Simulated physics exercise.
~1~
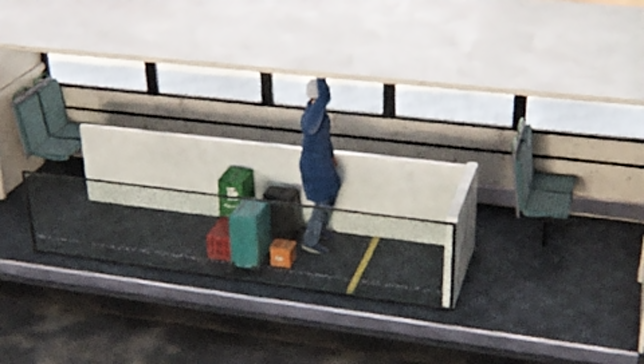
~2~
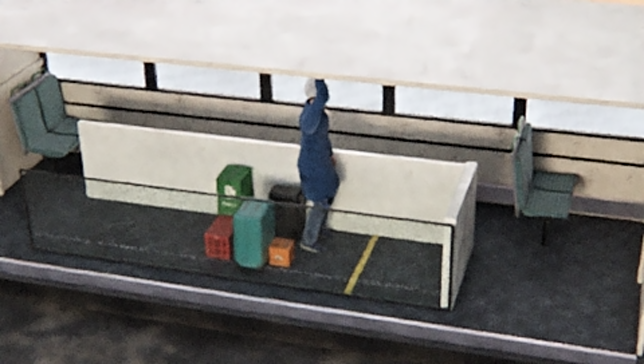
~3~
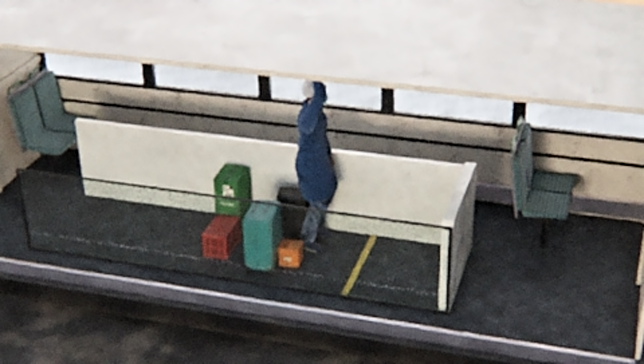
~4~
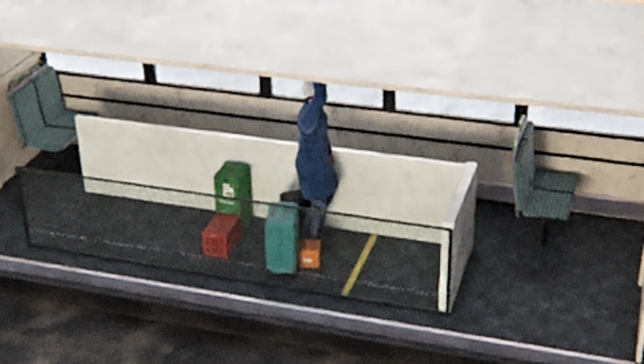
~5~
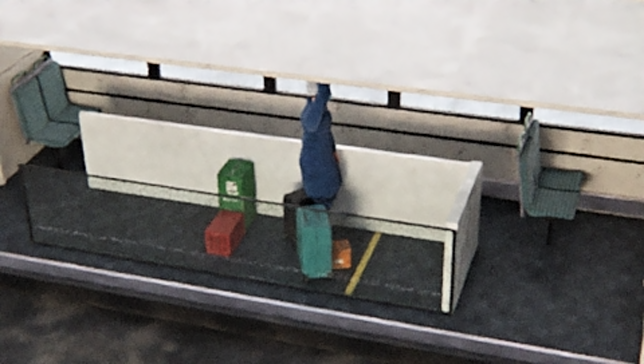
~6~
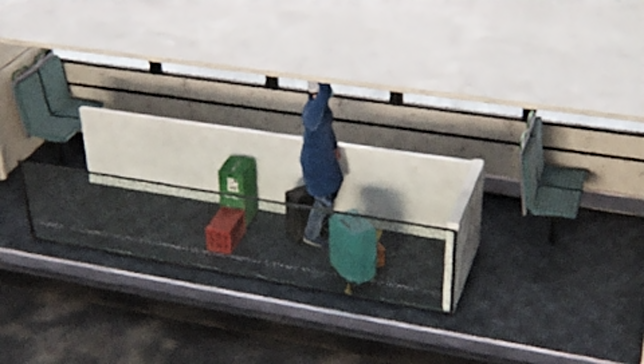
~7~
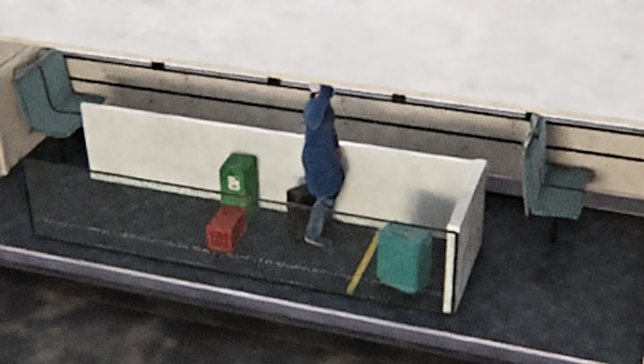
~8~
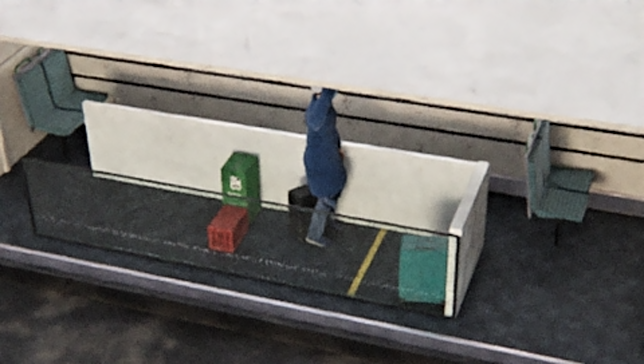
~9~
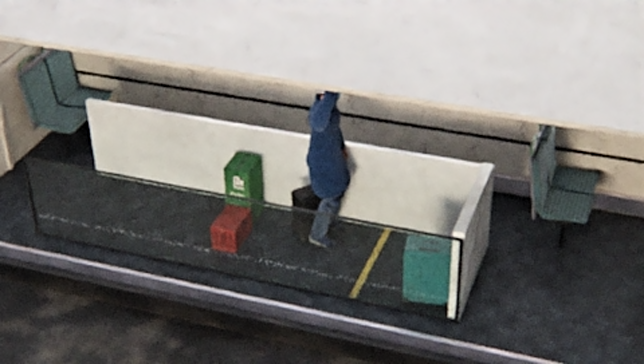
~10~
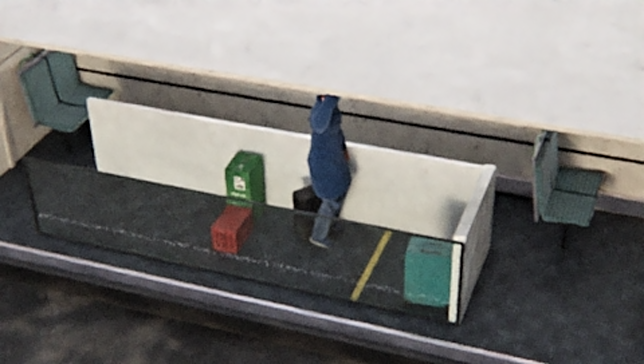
The big teal case slid right across the floor, along with a small orange tub that ended up hidden from view, and crossed the yellow line to stop by the end wall, while the black case shifted slightly and stayed short of it near the standing traveller, as did the red crate and green bag.
